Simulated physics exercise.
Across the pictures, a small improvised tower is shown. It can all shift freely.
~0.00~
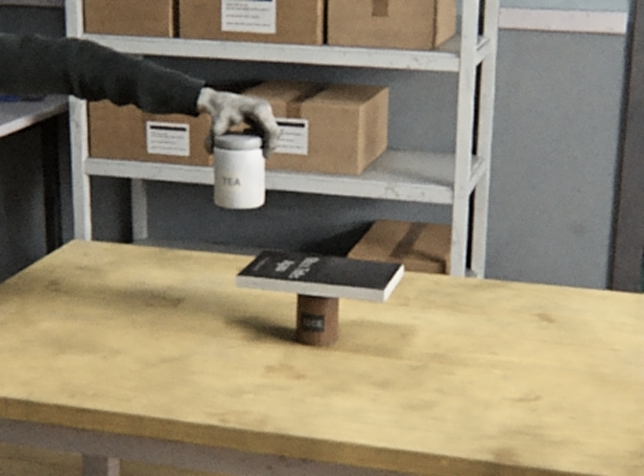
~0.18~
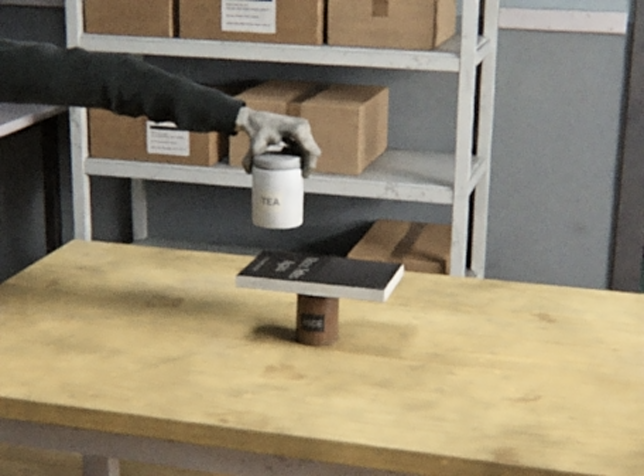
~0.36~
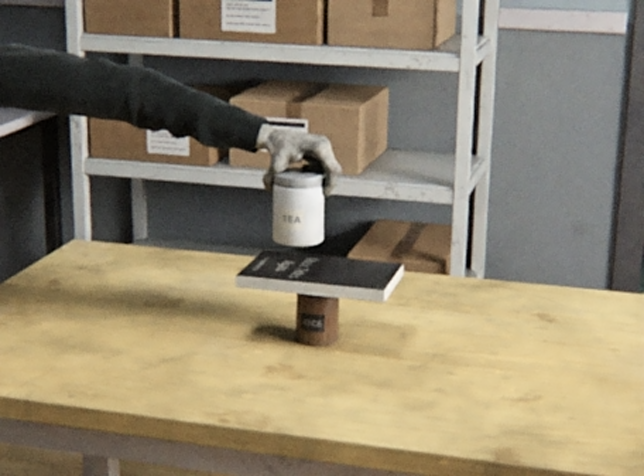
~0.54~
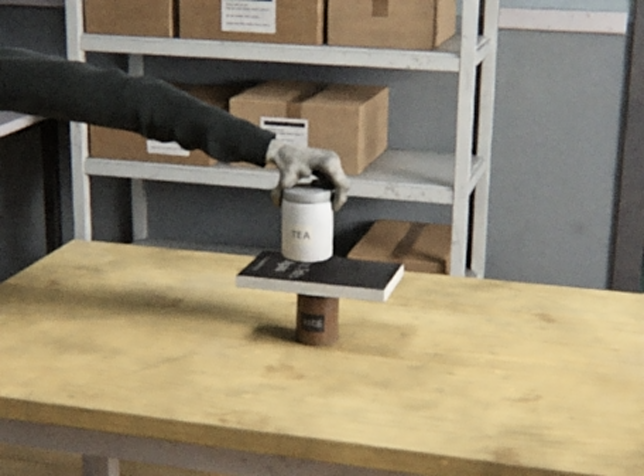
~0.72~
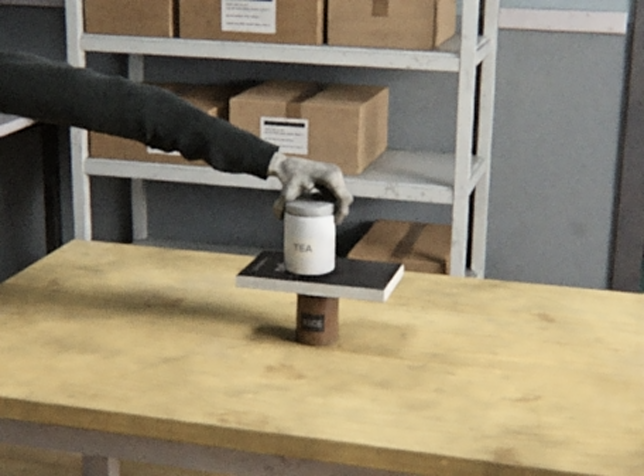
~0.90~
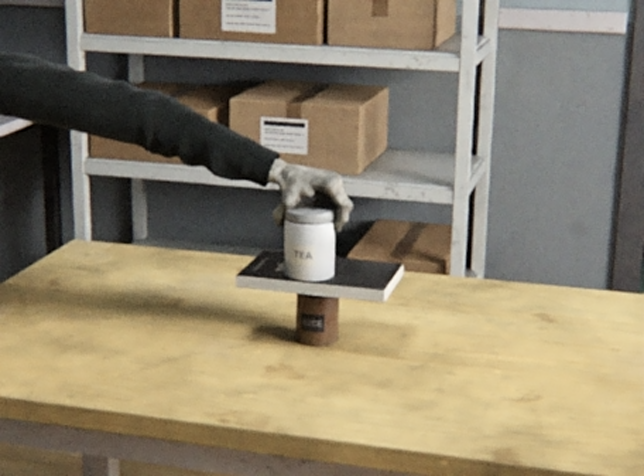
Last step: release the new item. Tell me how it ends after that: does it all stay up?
Yes.
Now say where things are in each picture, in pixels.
The first frame shows coming down; white jar (239, 169); brown jar (318, 310).
The second frame shows coming down; white jar (278, 189); brown jar (318, 310).
The third frame shows coming down; white jar (298, 206); brown jar (318, 310).
The fourth frame shows coming down; white jar (307, 221); brown jar (318, 310).
The fifth frame shows coming down; white jar (310, 234); brown jar (318, 310).
The sixth frame shows in place under the hand; white jar (310, 241); brown jar (318, 310).
By 1.40 s, all is still.
By 2.20 s, white jar resting near (310, 242).
When it is over (3.5 s), all 3 as before. End places, in pixels of the last picture, white jar near (309, 242). The stack holds.
